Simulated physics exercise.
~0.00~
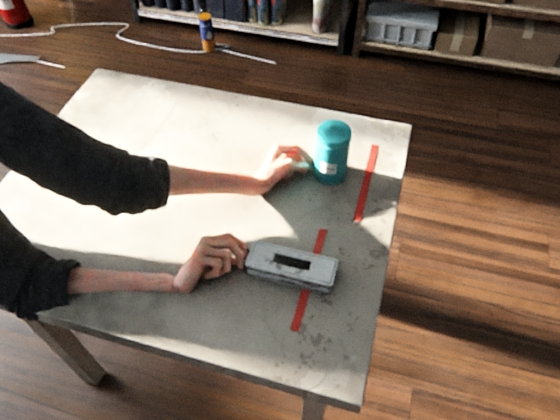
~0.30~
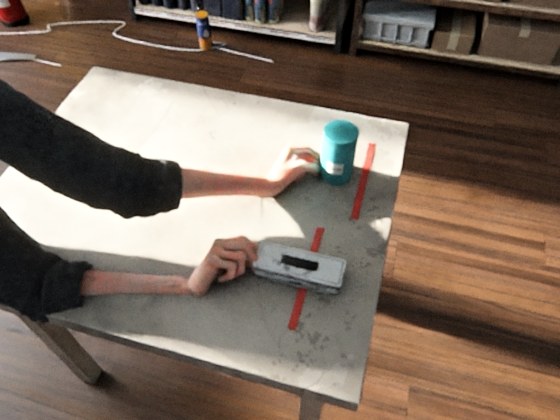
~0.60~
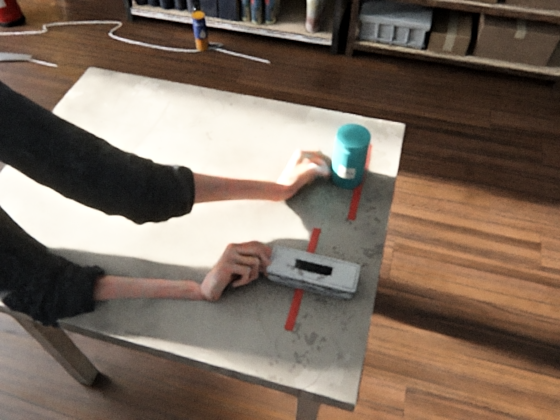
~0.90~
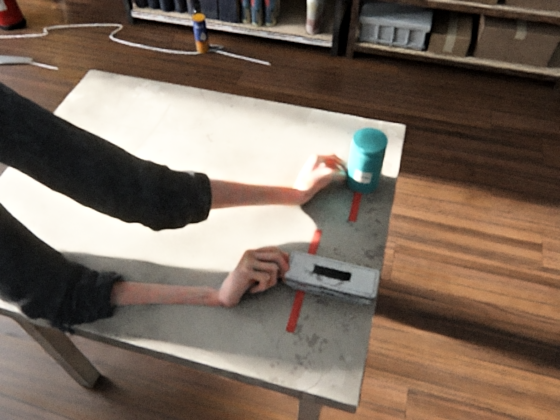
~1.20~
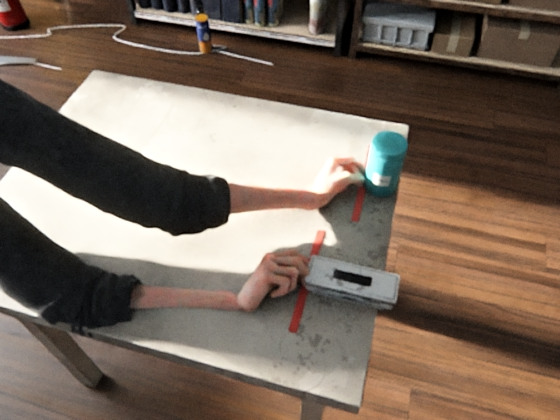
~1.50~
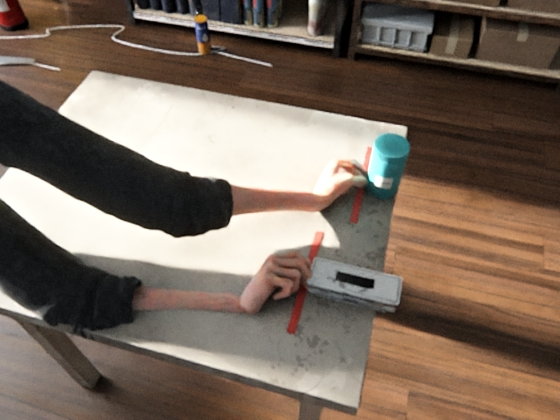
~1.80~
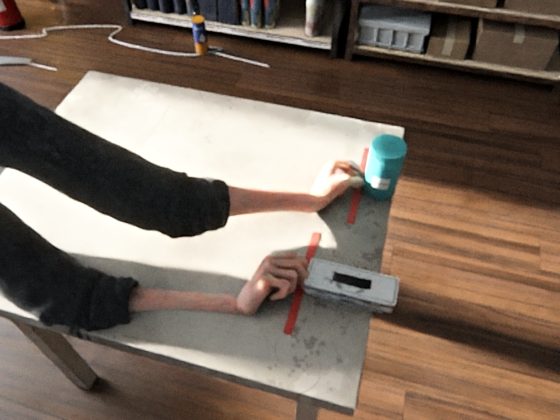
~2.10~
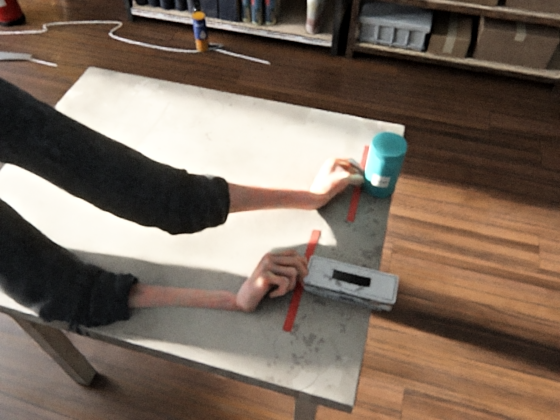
To begin with, two hands in dark sleeves reach across a pale table in a wood-floored room, the farther hand behind an upright turquoise jar and the nearer one behind a white case, with two red tape strips close by. The hands push both things steadily to the right. The case slides across the near strip, while the jar moves over the far one toward the table's right edge. The pushing then stops with the fingers around the tape. Both things stay at rest on the table at its edge, the jar still upright.
